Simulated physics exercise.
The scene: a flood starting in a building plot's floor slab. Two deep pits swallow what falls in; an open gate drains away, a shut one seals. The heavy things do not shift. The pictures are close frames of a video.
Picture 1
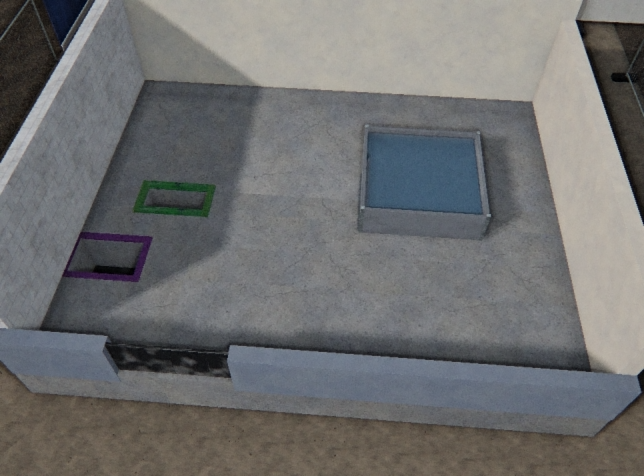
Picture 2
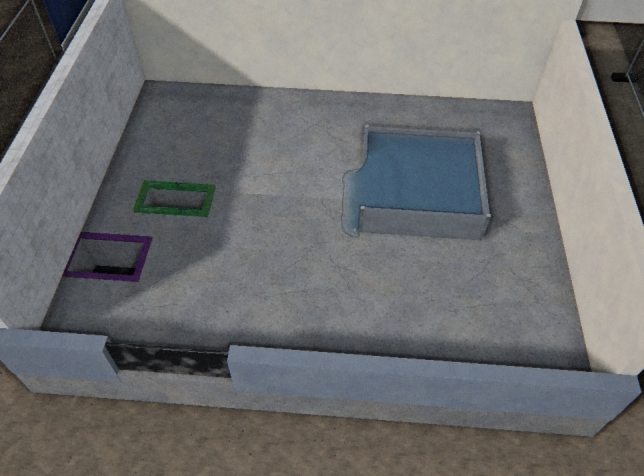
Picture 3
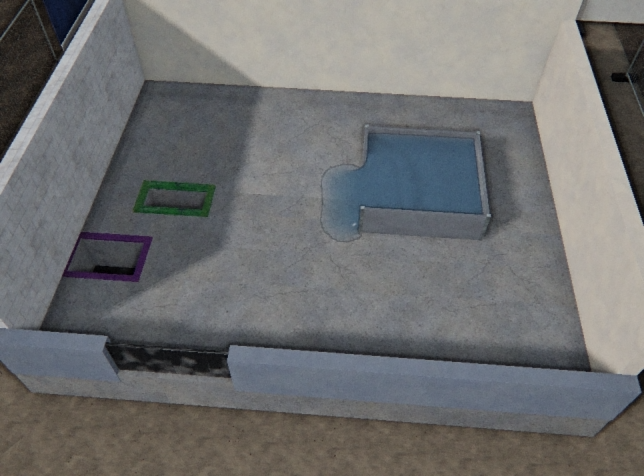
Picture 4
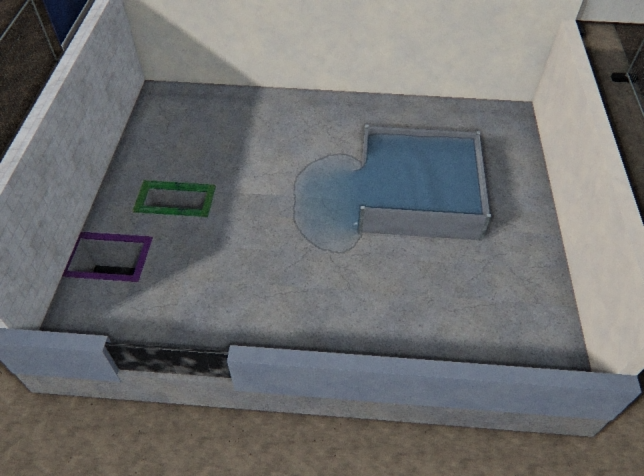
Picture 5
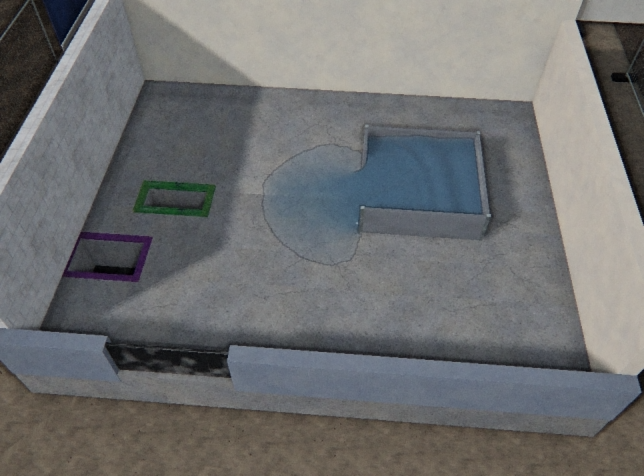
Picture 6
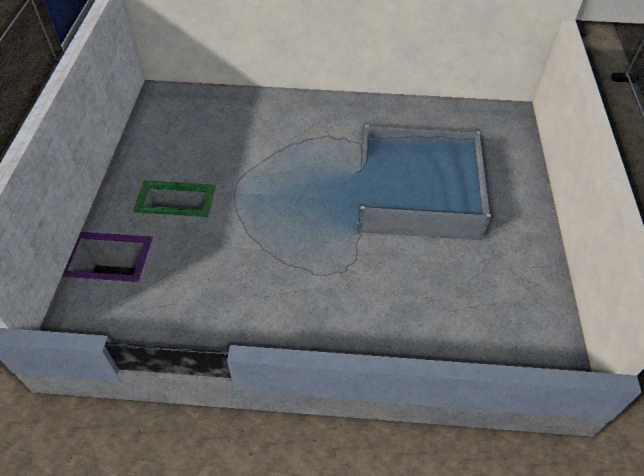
Blue water pouring from a gap in a tank's left side, spreading leftward in a widening rounded pool across a grey floor.
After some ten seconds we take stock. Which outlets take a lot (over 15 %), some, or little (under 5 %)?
In the end: The gate takes not even 5 %; the green pit takes between 5 and 15 %; the purple pit takes above 15 %.
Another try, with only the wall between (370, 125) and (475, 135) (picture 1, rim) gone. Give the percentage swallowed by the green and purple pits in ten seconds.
Roughly, in per cent: Green 2, purple 10.
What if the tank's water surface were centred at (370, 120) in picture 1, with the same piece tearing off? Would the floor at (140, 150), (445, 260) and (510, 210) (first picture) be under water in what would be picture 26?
One after the other: Covered, free of water, free of water.
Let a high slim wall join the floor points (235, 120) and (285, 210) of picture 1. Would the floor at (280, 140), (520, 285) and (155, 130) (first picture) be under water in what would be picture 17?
As listed: Flooded, free of water, free of water.
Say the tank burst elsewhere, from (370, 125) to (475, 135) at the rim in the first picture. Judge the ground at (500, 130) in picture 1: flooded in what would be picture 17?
Answer: Covered.
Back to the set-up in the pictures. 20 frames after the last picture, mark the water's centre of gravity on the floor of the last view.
Near (284, 197).
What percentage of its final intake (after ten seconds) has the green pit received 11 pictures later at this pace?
I make it 40 per cent.
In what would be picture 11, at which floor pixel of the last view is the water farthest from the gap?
Roughly at (148, 166).
A moment on, water covers 20 % of the floor; the gate 0 %, the green pit 1 %, the purple pit 0 %.
Next, water covers 35 % of the floor; the gate 0 %, the green pit 4 %, the purple pit 2 %.
Then, water covers 45 % of the floor; the gate 0 %, the green pit 8 %, the purple pit 7 %.
Later, water covers 50 % of the floor; the gate 0 %, the green pit 10 %, the purple pit 17 %.
In the end, water covers 65 % of the floor; the gate 0 %, the green pit 10 %, the purple pit 28 %.
